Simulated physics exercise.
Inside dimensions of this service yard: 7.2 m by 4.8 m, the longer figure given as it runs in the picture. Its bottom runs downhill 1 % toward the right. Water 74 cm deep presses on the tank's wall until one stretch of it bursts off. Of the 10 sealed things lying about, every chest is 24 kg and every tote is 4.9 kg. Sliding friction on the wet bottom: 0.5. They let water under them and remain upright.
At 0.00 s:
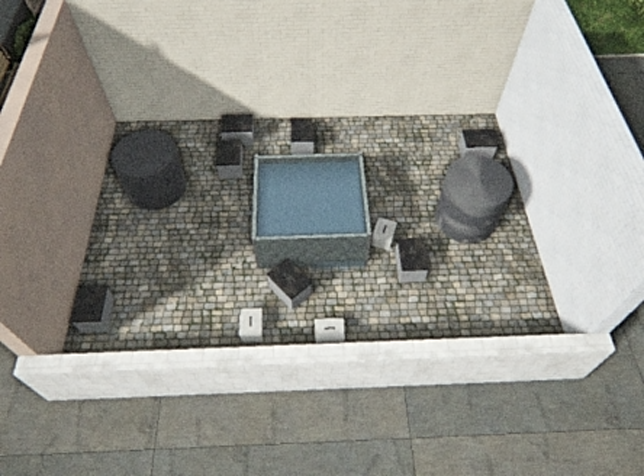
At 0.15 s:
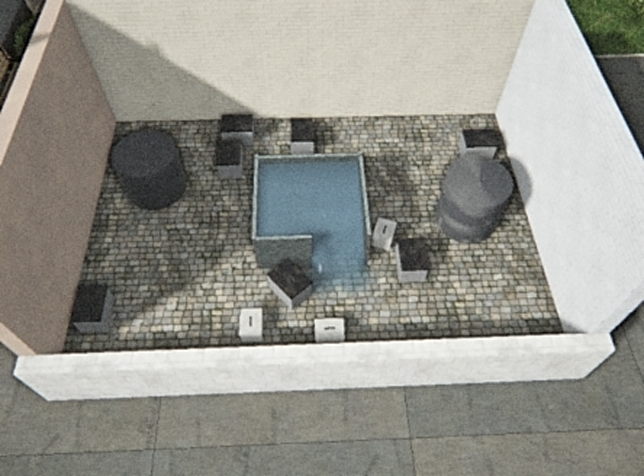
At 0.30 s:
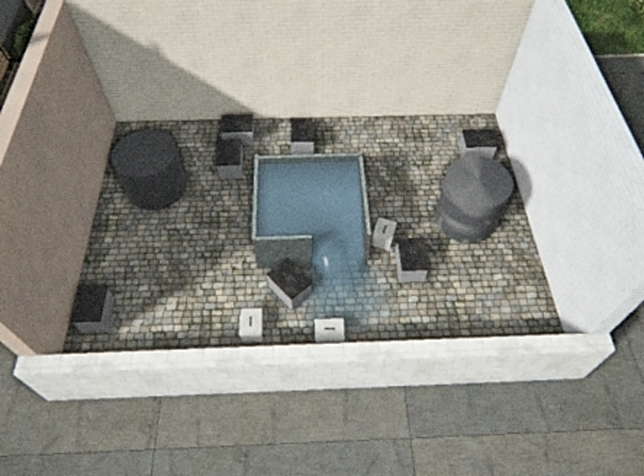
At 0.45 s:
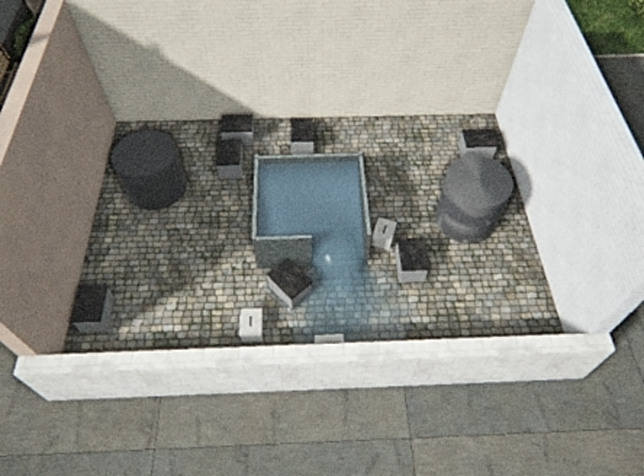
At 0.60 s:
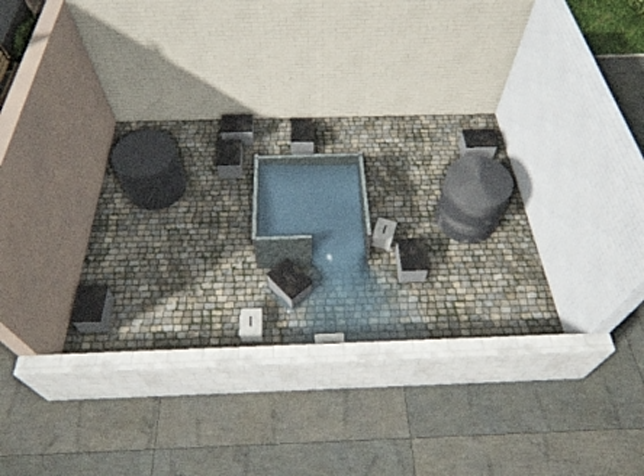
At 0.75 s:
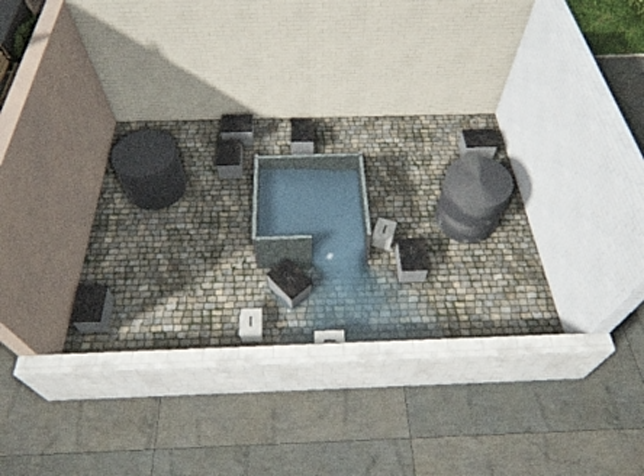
Water poured through a gap in the near side of a square pool in a walled, cobbled yard and spread over the stones, then a small white block shifted toward the low front wall.
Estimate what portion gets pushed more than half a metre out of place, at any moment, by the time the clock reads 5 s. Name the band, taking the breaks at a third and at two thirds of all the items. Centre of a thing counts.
Looks like the middle band.
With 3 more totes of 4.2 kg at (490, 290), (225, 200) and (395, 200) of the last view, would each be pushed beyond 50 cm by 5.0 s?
Above, below, below.
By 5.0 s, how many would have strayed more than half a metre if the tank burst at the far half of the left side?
The count would be 3.
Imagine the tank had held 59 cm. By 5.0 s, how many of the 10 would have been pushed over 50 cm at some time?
Then 2.
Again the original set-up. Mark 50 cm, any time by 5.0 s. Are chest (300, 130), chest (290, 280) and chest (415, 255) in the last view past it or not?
Well, in that order it's not reaching it, not reaching it, not reaching it.
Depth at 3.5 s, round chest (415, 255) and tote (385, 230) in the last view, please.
1 and 0 cm.
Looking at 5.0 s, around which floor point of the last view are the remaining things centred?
Centre of the remaining things: Roughly (279, 210).
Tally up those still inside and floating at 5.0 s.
At that instant the tally stands at 1.
After 1.1 s 0 of 10 are over 50 cm from their spots; 1 afloat.
After 2.2 s 2 of 10 are over 50 cm from their spots; 1 afloat.
After 3.5 s 2 of 10 are over 50 cm from their spots; 1 afloat.
After 5.0 s 4 of 10 are over 50 cm from their spots, and 4 have been at some point; 1 afloat.
